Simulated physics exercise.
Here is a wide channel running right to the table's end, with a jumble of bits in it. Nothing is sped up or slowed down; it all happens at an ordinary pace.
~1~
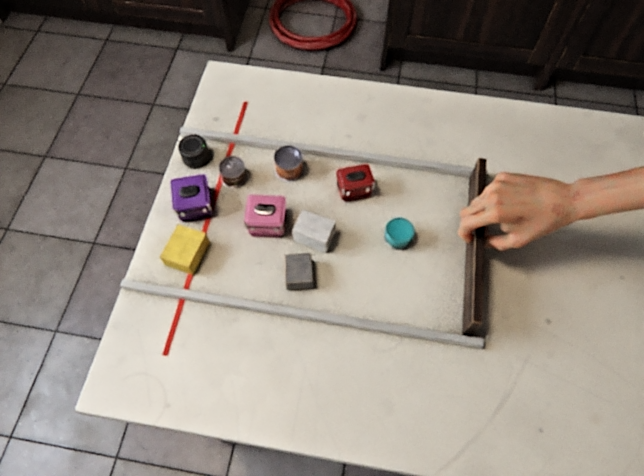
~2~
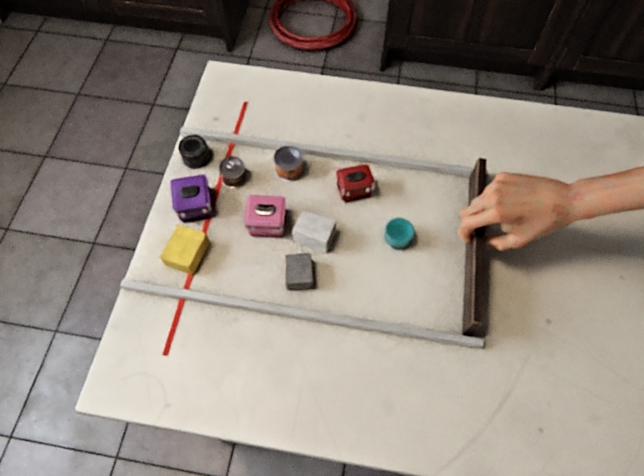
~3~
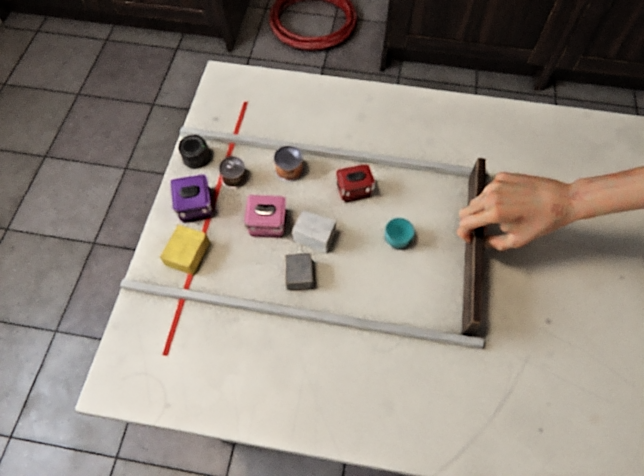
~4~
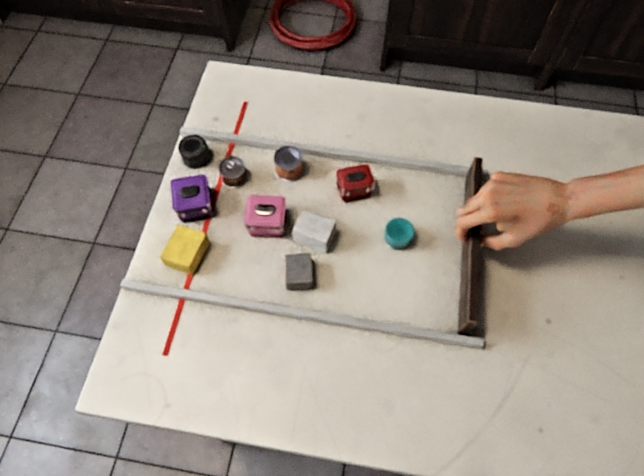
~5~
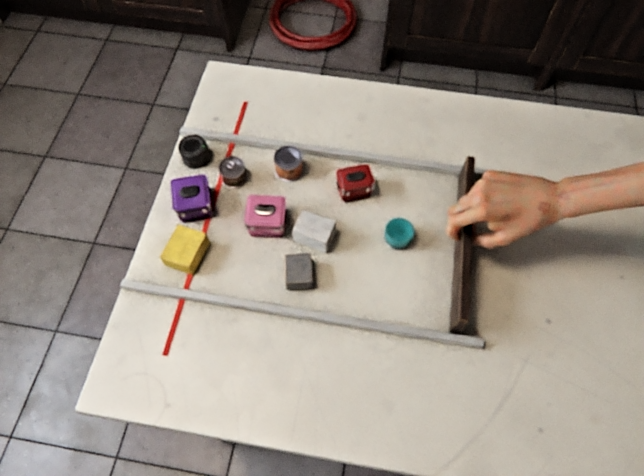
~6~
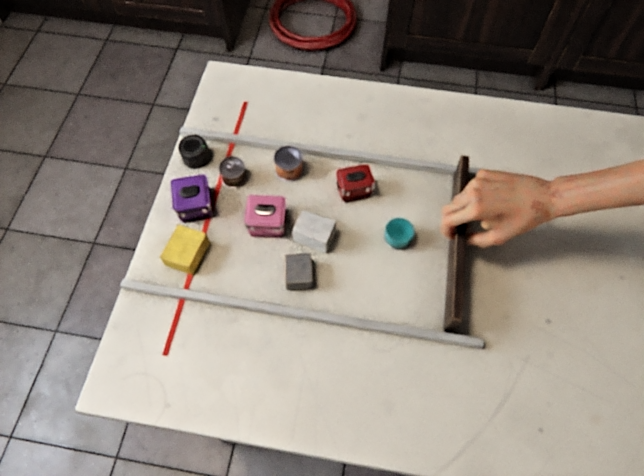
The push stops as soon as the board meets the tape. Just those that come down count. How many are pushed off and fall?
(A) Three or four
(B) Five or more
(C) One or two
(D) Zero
One or two.
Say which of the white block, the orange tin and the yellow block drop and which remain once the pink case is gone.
White block: Still there; orange tin: Still there; yellow block: Still there.
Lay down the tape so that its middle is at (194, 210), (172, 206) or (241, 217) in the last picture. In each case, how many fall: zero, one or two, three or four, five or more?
Counts for the three spots in order: 3 or 4; five or more; none.
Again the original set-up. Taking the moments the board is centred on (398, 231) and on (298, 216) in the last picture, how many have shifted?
Note: First position 1; second position 6.
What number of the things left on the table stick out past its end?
Overhang count: 3.
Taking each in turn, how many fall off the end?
All told, 2.
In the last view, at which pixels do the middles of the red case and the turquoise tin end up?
In the last picture the red case sits around (209, 155) and the turquoise tin around (200, 196).
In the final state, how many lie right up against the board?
All in all, 4.
Soon after, none off yet; black lid at rest near (194, 152); purple case at rest near (192, 198); yellow block at rest near (185, 250).
In the end, the number that fall off is one or two; gone, purple case and black lid.
